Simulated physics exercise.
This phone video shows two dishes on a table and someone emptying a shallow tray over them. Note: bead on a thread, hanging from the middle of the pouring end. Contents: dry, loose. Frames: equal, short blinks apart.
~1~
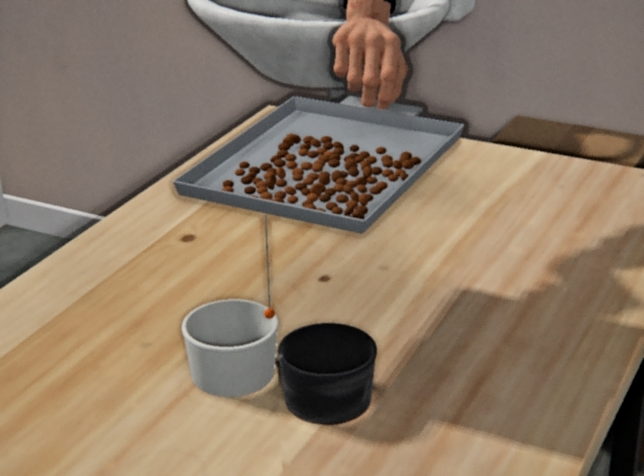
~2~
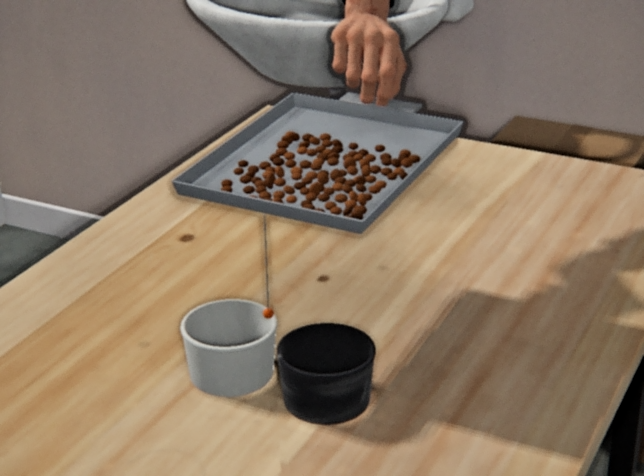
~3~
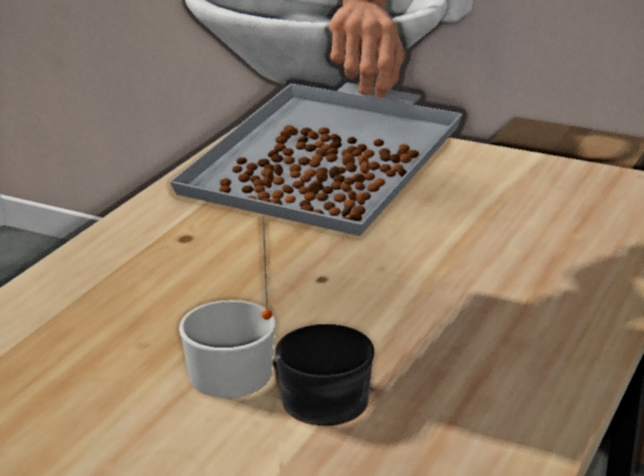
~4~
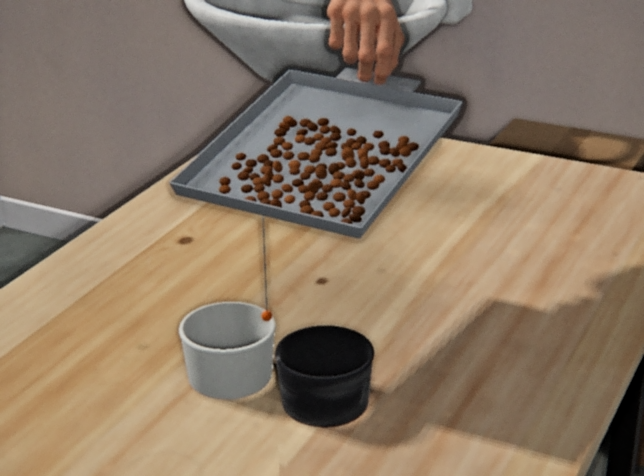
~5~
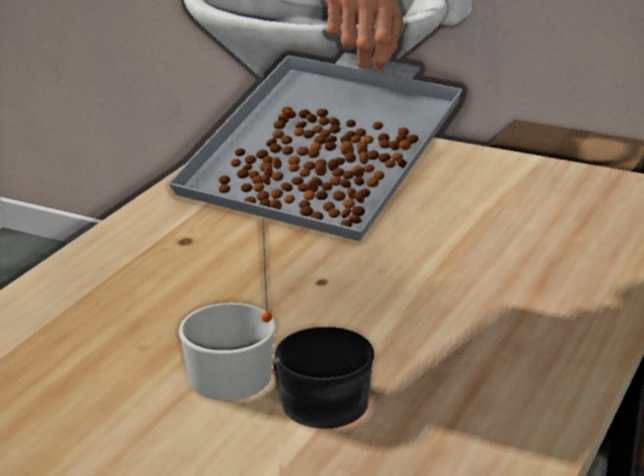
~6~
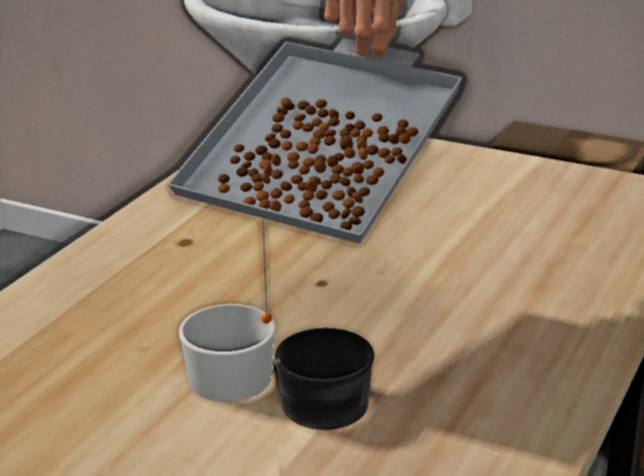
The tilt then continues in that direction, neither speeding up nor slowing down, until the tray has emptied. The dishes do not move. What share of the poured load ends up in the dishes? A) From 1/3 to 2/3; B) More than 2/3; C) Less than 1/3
From 1/3 to 2/3 (A).
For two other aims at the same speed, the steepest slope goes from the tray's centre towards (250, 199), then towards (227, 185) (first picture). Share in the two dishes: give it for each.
It comes to about 40 per cent the first time and about 40 per cent the second.
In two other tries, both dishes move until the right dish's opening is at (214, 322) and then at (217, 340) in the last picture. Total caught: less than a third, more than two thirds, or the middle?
Try 1 - below one third; try 2 - under a third.
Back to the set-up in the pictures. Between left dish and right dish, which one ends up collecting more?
The one you want is the right-placed one.
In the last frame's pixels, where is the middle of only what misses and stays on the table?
I'd put the middle at roughly (258, 458).
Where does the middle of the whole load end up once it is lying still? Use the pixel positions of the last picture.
Resting centre, last frame: Roughly (299, 431).
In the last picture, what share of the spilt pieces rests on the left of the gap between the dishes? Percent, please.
About 60 percent of the spill.
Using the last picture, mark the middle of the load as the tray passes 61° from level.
Look about (303, 183) in the last picture.
Just after the last frame, tray tipped steeply; every one on the tray.
A moment on, tray tipped past a quarter turn; roughly a third on the tray; about a tenth in the right dish; about a tenth outside both; roughly half in the air.
Further on, tray tipped past a quarter turn; roughly a third in the right dish; just a few in the left dish; roughly half outside both.
When it is over, tray tipped past a quarter turn; roughly a third in the right dish; just a few in the left dish; roughly half outside both.
